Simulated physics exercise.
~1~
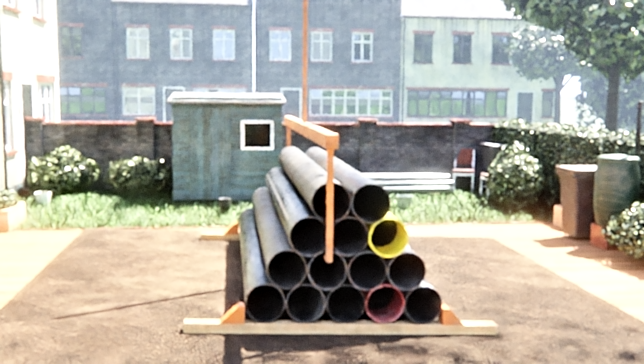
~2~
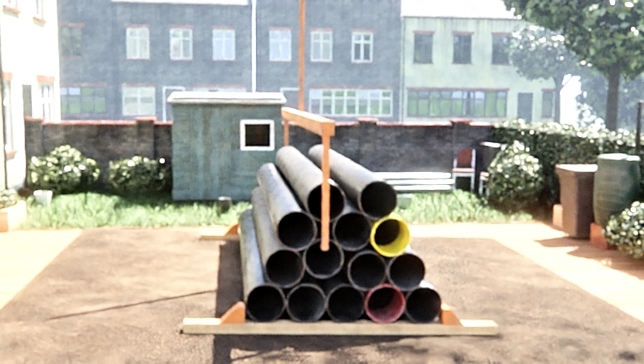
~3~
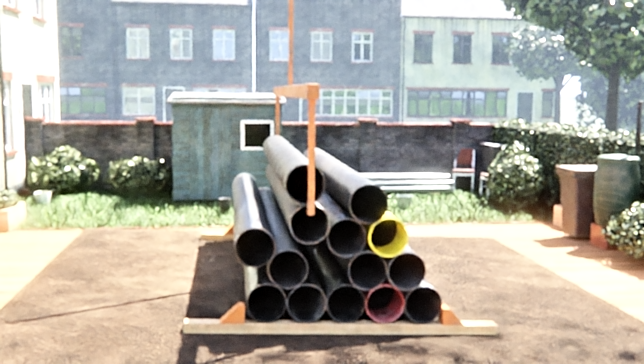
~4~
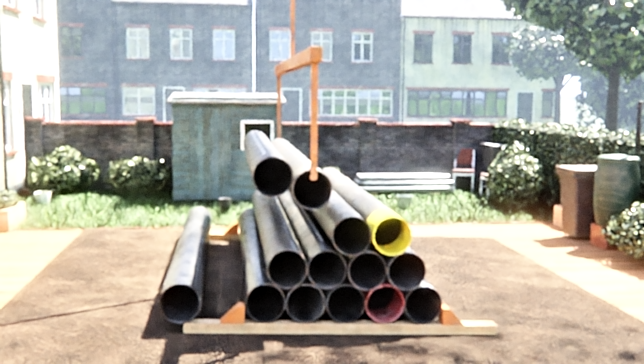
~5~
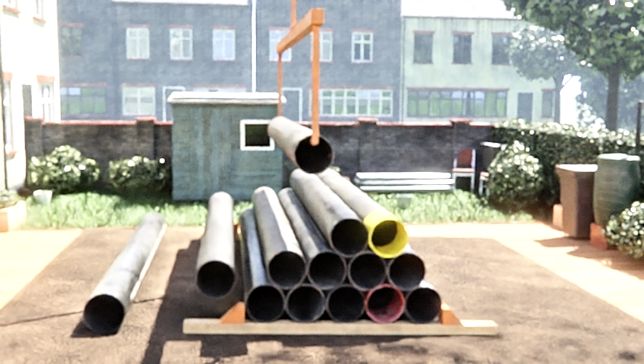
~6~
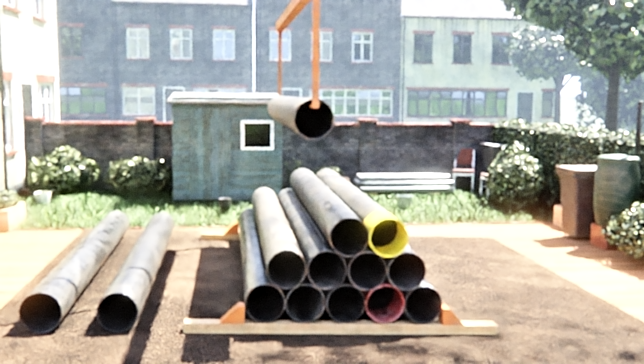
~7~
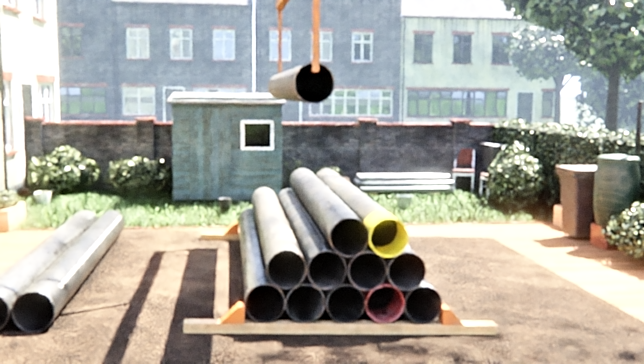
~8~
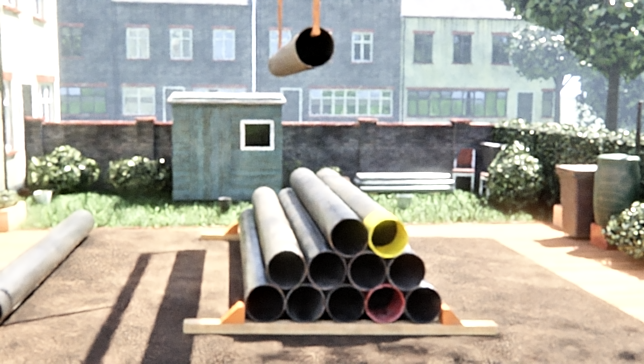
Storage yard with an orange beam hoisting a dark pipe from a stack, others rolling off left, red and yellow staying.
